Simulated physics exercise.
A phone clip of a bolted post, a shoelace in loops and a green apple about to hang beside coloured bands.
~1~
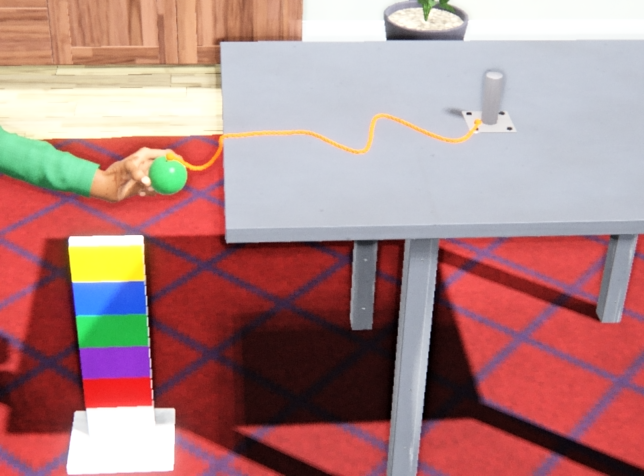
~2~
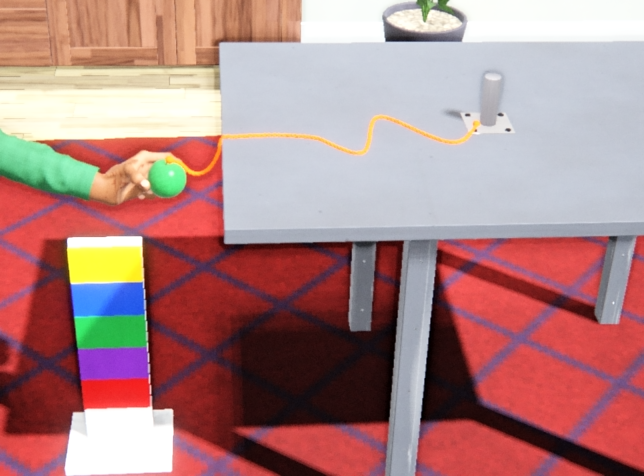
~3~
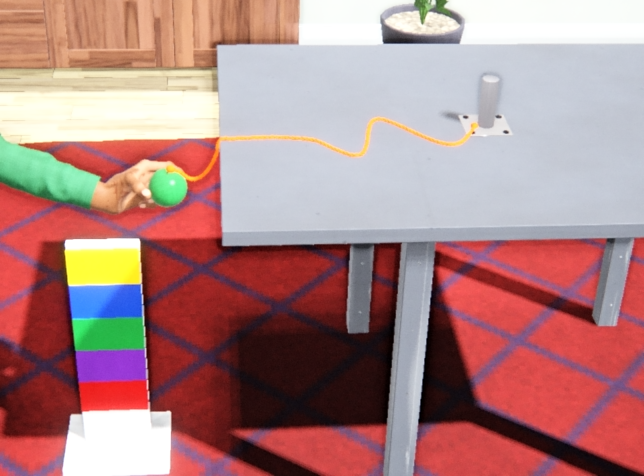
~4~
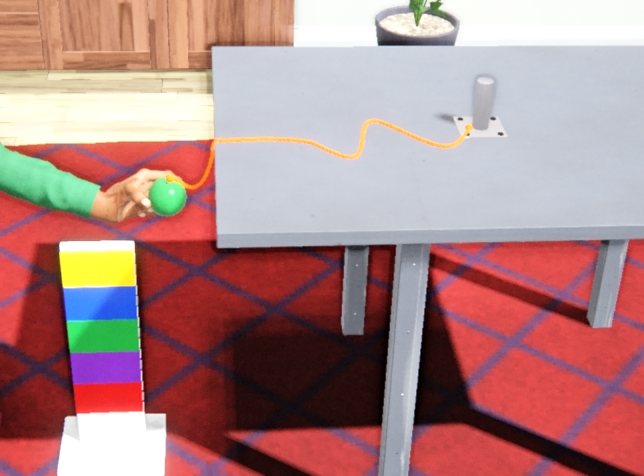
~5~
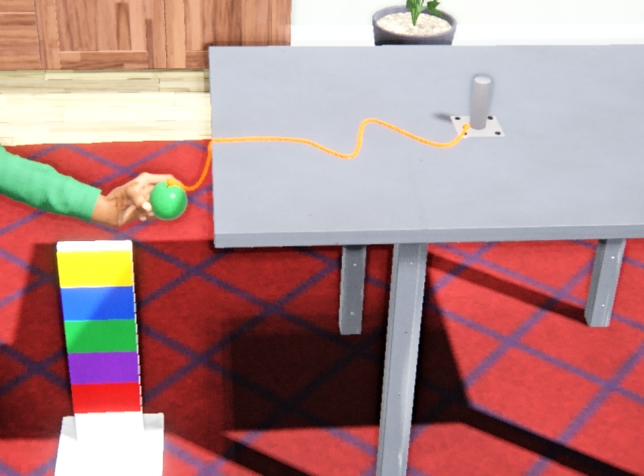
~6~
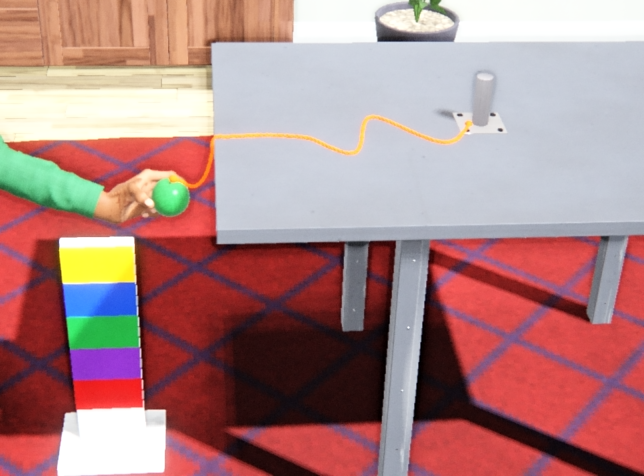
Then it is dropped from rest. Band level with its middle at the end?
Green band.
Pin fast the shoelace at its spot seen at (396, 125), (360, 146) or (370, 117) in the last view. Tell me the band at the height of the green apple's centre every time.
In order: Blue; yellow; blue.
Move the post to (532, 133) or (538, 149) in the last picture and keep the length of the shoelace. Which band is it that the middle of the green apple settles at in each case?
It would be blue; blue.
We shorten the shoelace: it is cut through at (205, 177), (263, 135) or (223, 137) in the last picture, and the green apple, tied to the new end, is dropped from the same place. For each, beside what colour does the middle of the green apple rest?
Blue; no band; yellow.
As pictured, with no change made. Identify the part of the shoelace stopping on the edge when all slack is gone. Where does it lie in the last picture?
It's the point at about (325, 145).
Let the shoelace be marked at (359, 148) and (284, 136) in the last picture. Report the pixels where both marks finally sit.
I'd put the first at about (259, 134) and the other at about (213, 183).
A little later, apple near (186, 320); level with green.
Next, apple near (256, 312); level with green.
Later still, apple near (198, 316); level with green.
When it is over, apple near (210, 322); level with green. Its middle rests at the green band.
